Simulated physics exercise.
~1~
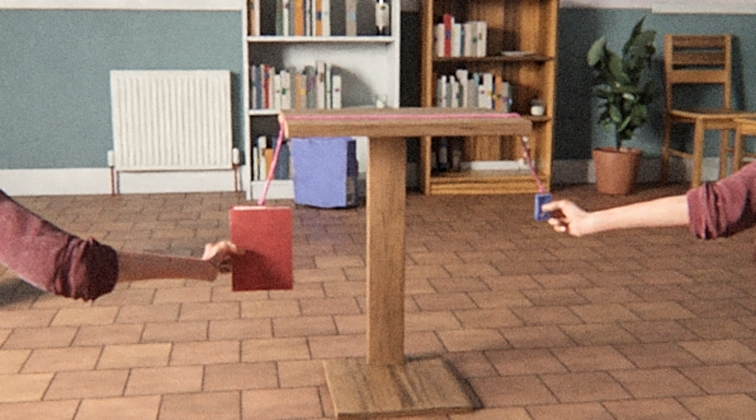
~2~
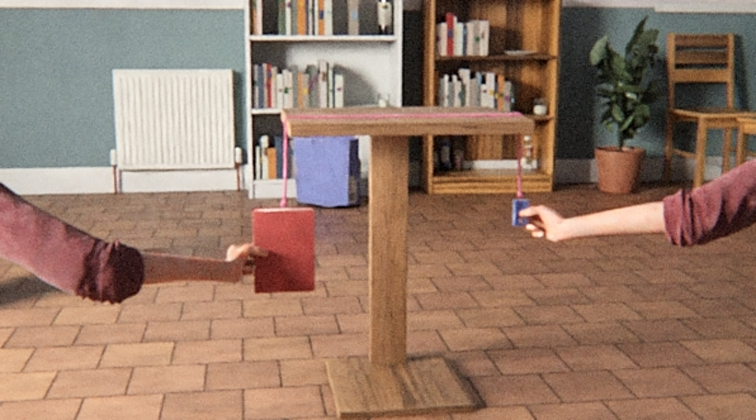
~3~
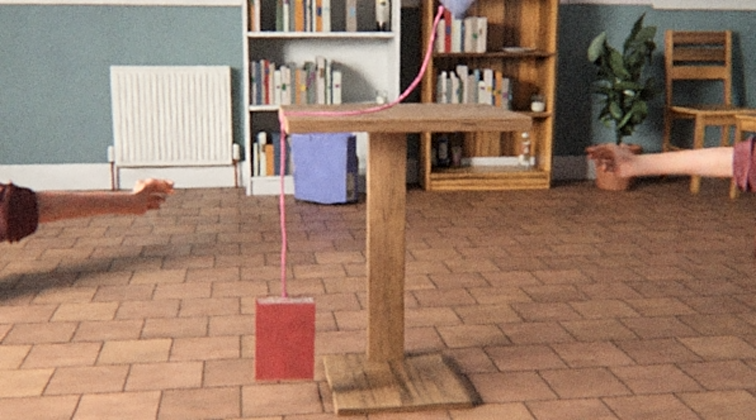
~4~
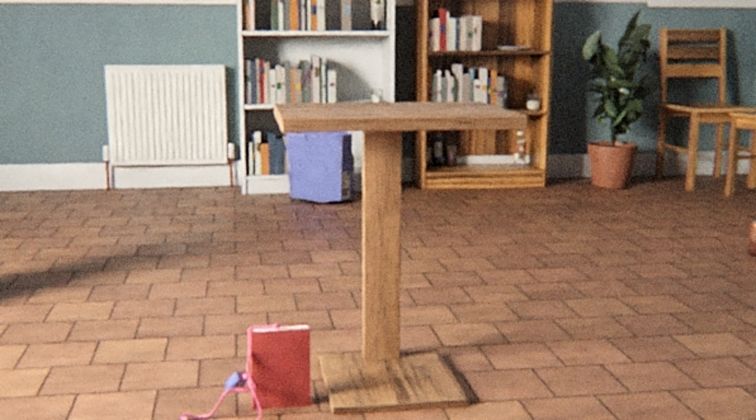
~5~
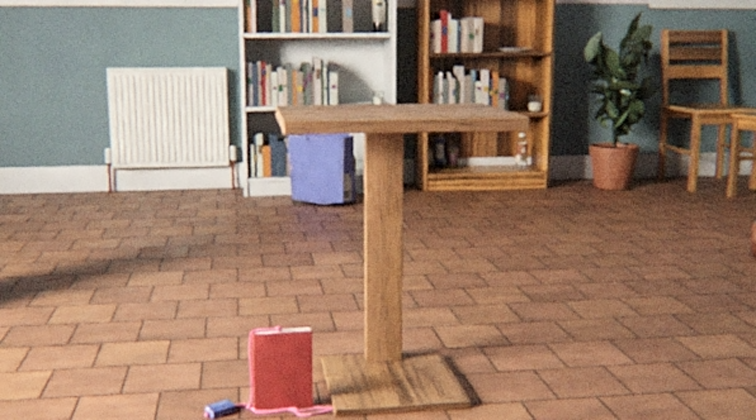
A pink shoelace lies across the top of a wooden plant stand, with a red book hanging at the left and a small blue matchbox at the right, each held by a hand. The slightly swaying view faces a room with brick-like floor tiles, bookshelves, a white radiator and a potted plant. The hands shift both things inward, then let go and draw back. The book drops while the matchbox flies up and leftward over the stand, pulled after the lace. Finally the book stands on the floor at left, the matchbox and lace lying beside it.
